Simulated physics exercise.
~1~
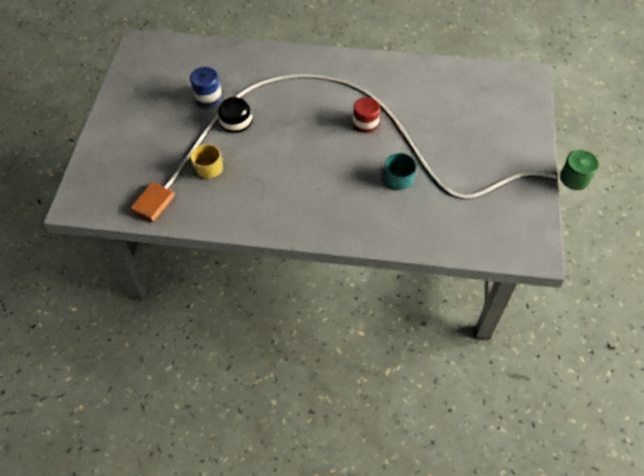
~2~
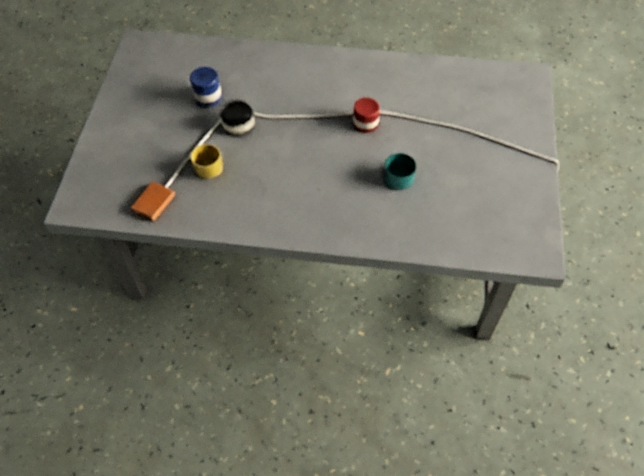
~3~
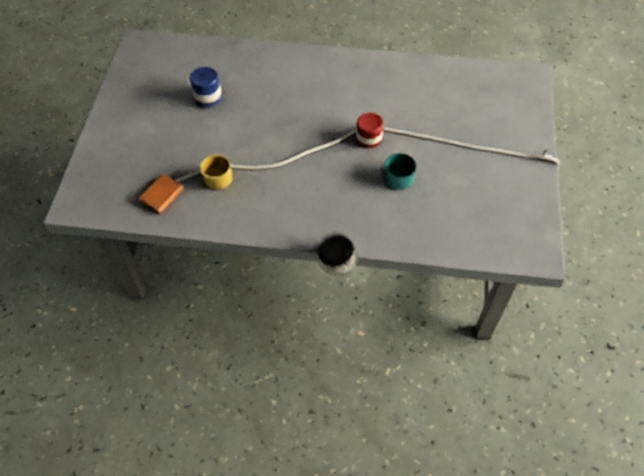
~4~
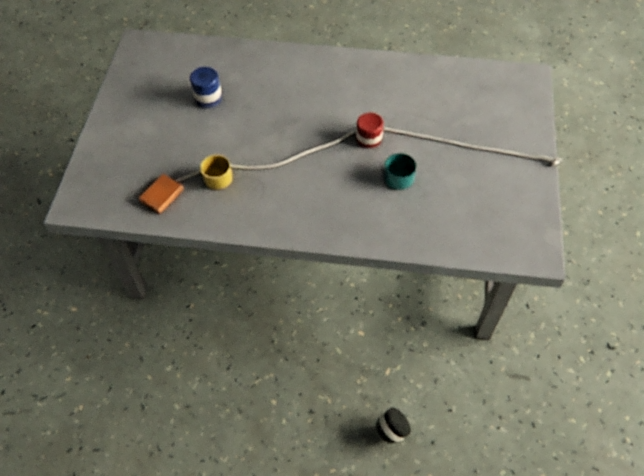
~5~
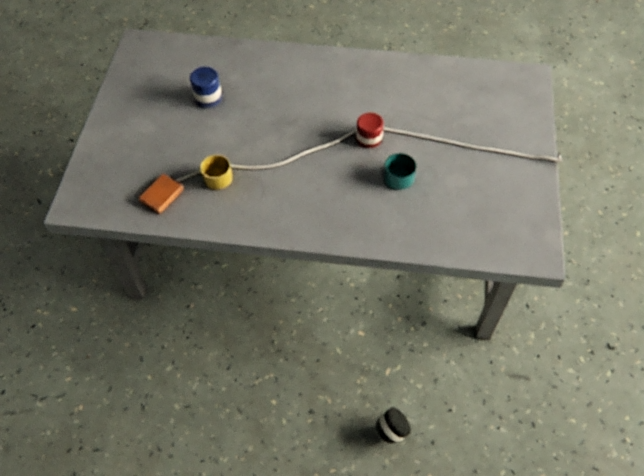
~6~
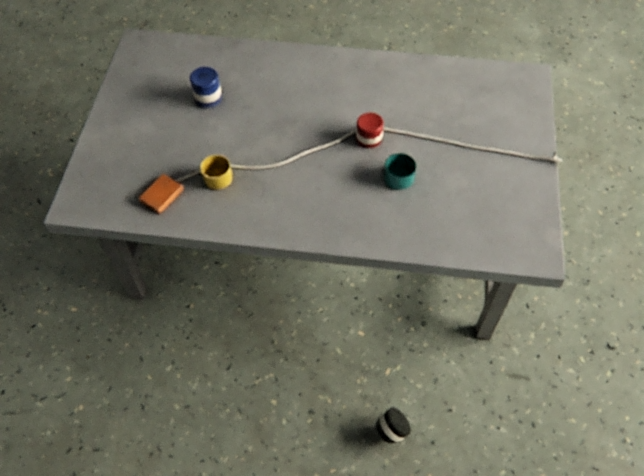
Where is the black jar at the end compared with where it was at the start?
At the start the black jar stands on the left part of the table, near the blue tin. By the end it is lying on the floor in front of the table.
